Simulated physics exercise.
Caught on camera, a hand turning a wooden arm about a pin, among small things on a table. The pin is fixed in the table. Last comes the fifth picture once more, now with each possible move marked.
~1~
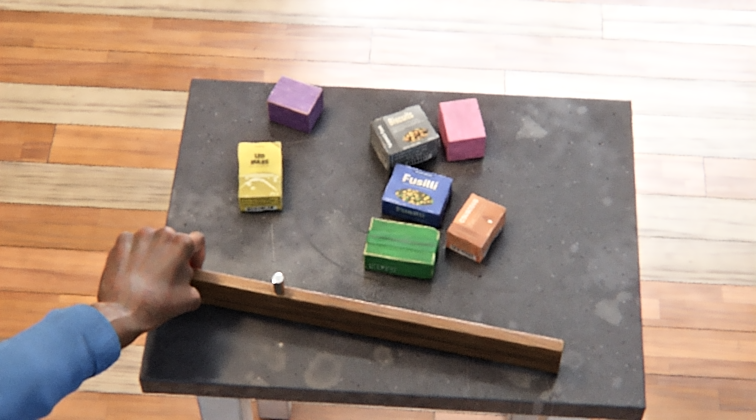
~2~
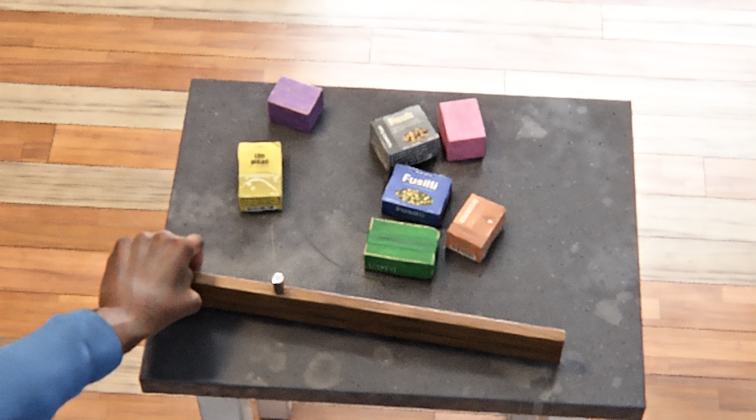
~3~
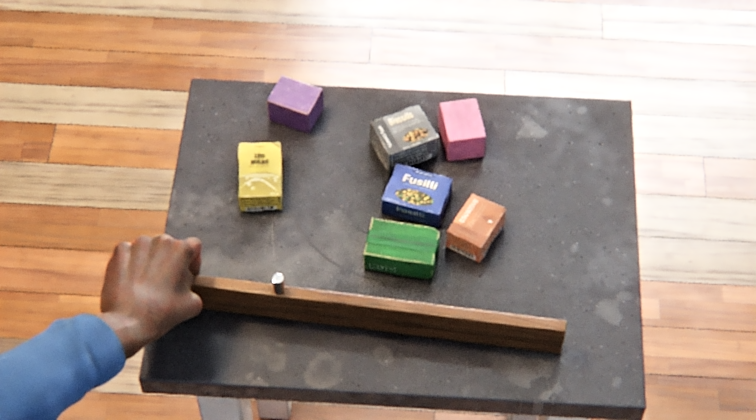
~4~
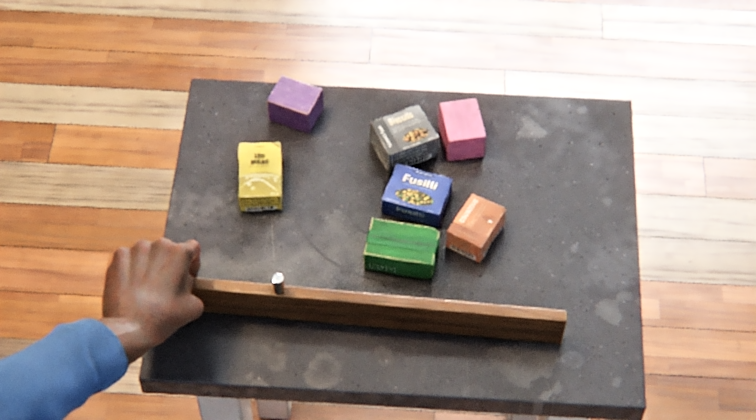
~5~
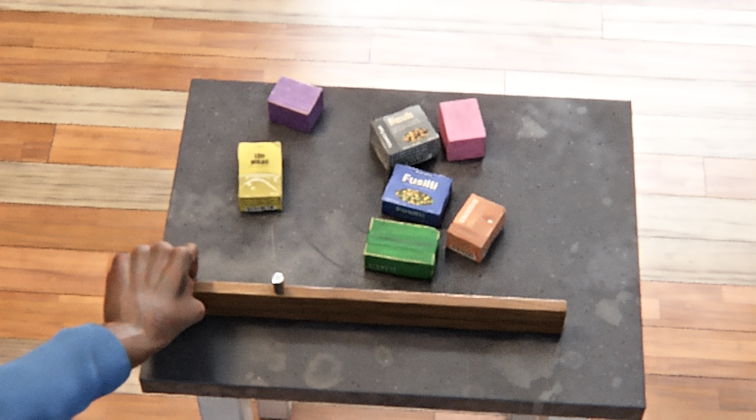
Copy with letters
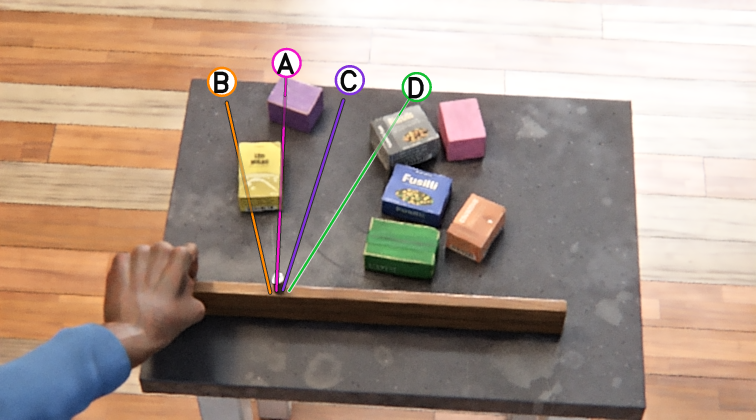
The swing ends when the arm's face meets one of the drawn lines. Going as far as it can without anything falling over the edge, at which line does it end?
Stop at D.
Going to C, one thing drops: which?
It is the grey packet.
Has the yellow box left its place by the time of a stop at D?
No.
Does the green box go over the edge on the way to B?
No.
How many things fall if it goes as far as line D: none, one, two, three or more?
In all, none.
On the copy, A at (281, 189); B at (248, 193); C at (314, 191); D at (347, 200).
On D. First, arm (417, 245); green box (395, 239); orange packet (472, 210).
Then, arm (384, 203); pink block (454, 113); grey packet (389, 119).
Finally, arm (348, 182); grey packet (339, 87); pink block (454, 107); nothing has fallen.
By contrast, A drops the grey packet; B drops the grey packet; C drops the grey packet.
